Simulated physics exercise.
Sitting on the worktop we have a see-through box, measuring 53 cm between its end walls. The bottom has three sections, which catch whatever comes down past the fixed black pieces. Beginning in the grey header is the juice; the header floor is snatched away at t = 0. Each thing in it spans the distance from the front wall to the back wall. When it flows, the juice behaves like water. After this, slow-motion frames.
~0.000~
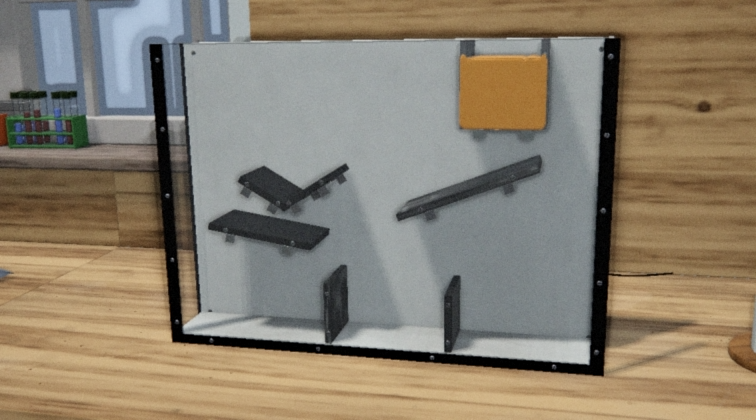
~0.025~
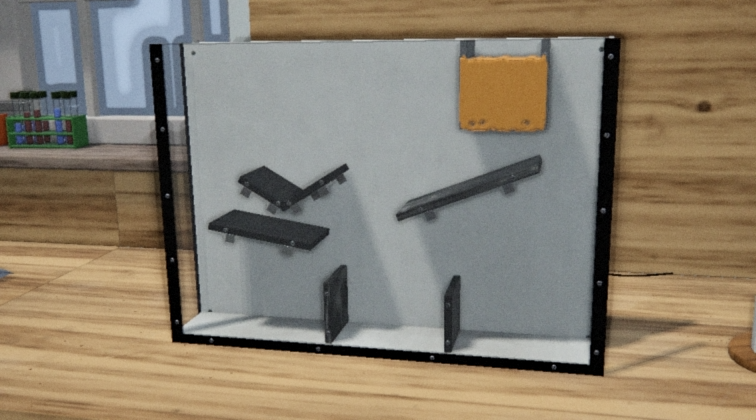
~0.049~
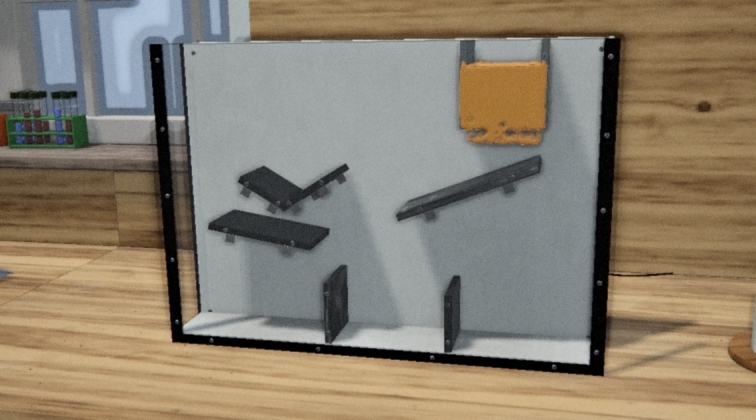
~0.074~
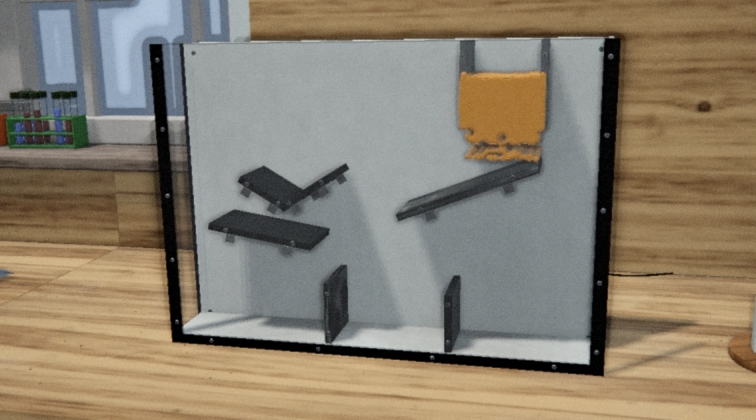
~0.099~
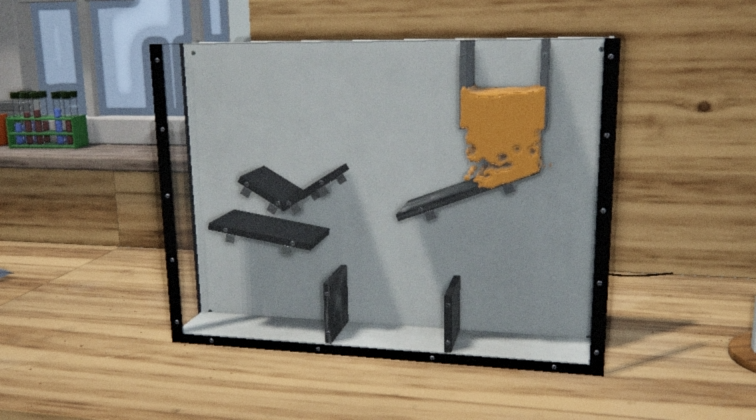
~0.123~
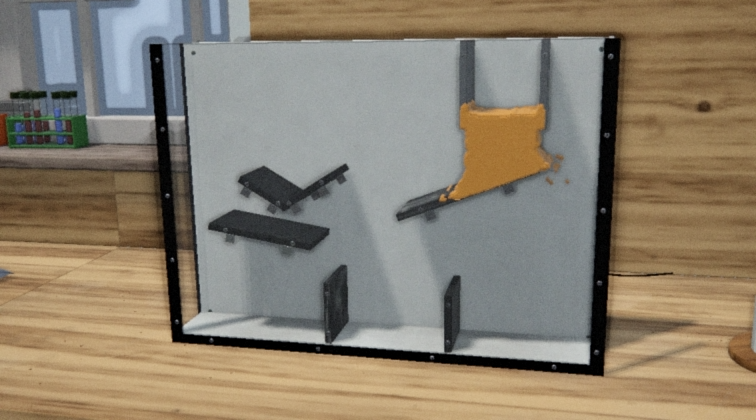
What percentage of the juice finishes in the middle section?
About 15 per cent.
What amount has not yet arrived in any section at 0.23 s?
Roughly 95 per cent of it.
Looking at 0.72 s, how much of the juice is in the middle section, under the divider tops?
I'd say near 12 per cent sits there.
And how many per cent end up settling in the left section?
Roughly 58 %.
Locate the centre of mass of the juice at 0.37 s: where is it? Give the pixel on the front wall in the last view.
Roughly at pixel (370, 280).
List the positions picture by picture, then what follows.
In the first frame, the juice has come down to (477, 123); the highest of it is at (530, 60); the piece under the header is centred near (466, 194); divider tops at (327, 285) and (448, 297).
In the second frame, the juice has come down to (484, 130); the highest of it is at (533, 60).
In the third frame, the juice has come down to (495, 142); the highest of it is at (504, 66).
In the fourth frame, the juice has come down to (528, 160); the highest of it is at (511, 78); below the header it spans (467, 137) to (538, 138).
In the fifth frame, the juice has come down to (482, 181); the highest of it is at (530, 94); below the header it spans (466, 154) to (538, 164).
In the sixth frame, the juice has come down to (455, 190); the highest of it is at (468, 114); below the header it spans (456, 187) to (556, 165).
After 0.23 s 97 per cent has yet to come down; below, left 0, middle 0, right 3.
After 0.37 s 40 per cent has yet to come down; below, left 38, middle 0, right 21.
After 0.72 s 4 per cent has yet to come down; below, left 58, middle 12, right 26.
In the end the left section holds 58, the middle 15 and the right 26 per cent.
